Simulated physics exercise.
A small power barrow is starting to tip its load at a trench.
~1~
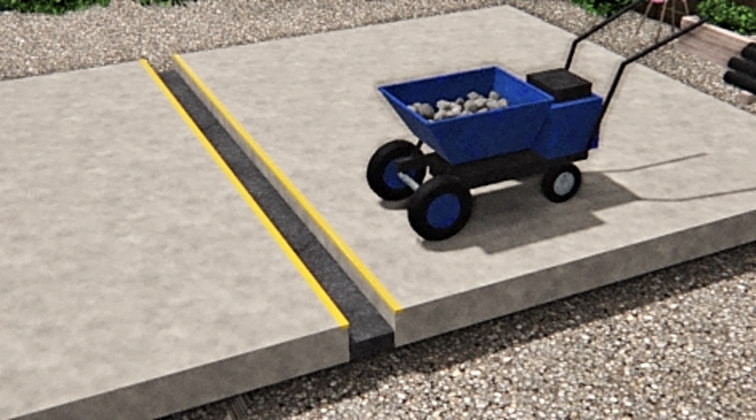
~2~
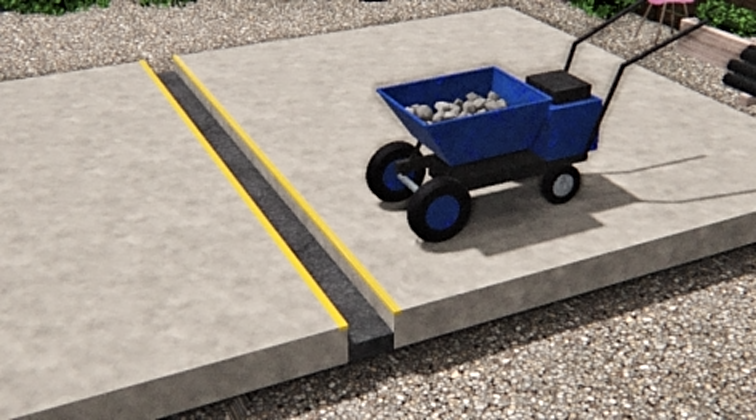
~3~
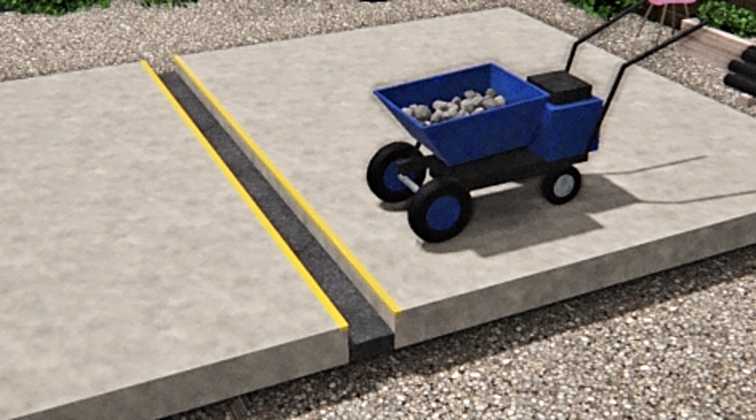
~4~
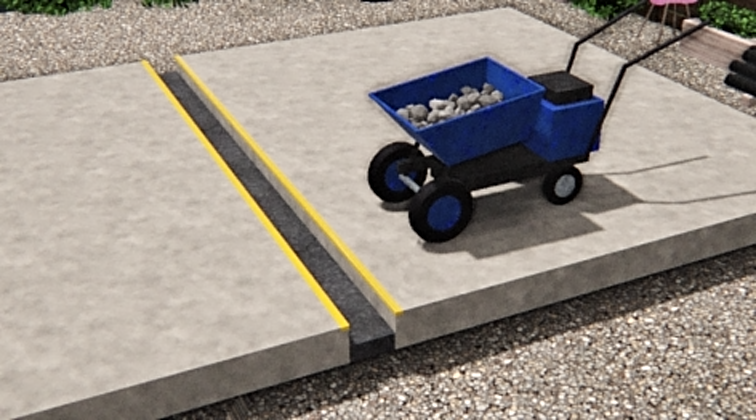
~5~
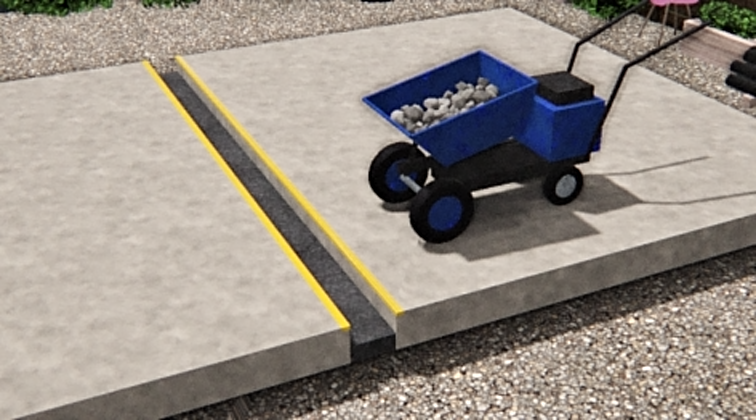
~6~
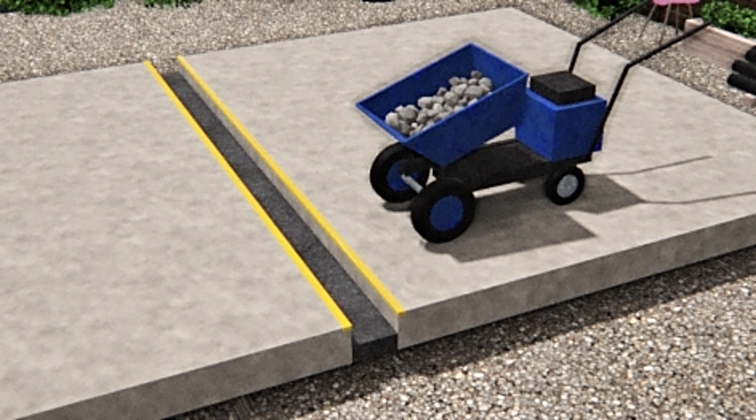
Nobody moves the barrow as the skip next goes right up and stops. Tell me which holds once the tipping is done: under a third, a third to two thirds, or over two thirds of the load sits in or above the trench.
It is over two thirds.
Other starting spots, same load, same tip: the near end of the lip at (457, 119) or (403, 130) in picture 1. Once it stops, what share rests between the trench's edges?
It works out to 60 per cent in the first case and 50 per cent in the second.
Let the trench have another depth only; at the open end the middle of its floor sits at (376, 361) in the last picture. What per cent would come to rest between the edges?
Around 90 percent.
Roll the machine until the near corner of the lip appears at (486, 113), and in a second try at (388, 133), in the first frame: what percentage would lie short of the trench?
That works out to 70 per cent for the first position and 0 per cent for the second.
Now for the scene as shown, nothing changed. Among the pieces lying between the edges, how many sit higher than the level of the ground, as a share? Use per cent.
It comes to 30 per cent or so.
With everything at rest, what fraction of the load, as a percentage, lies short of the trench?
I'd put it at around 5 percent.
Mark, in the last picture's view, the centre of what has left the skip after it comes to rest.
It settles centred around (314, 250).
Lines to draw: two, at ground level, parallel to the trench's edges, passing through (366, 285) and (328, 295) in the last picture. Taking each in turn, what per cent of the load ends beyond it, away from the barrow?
Near 90 % and near 20 %, in that order.
Soon after the last picture, skip tipped steeply; all in the skip.
A little later, skip tipped right over; nearly all in the skip; a small part in or heaped over the trench; a stray few falling.
Later still, skip tipped right over; about a quarter in the skip; about half in or heaped over the trench; a small part beyond it.
By the end, skip tipped right over; a stray few in the skip; a stray few short of the trench; most in or heaped over the trench; about a quarter beyond it.
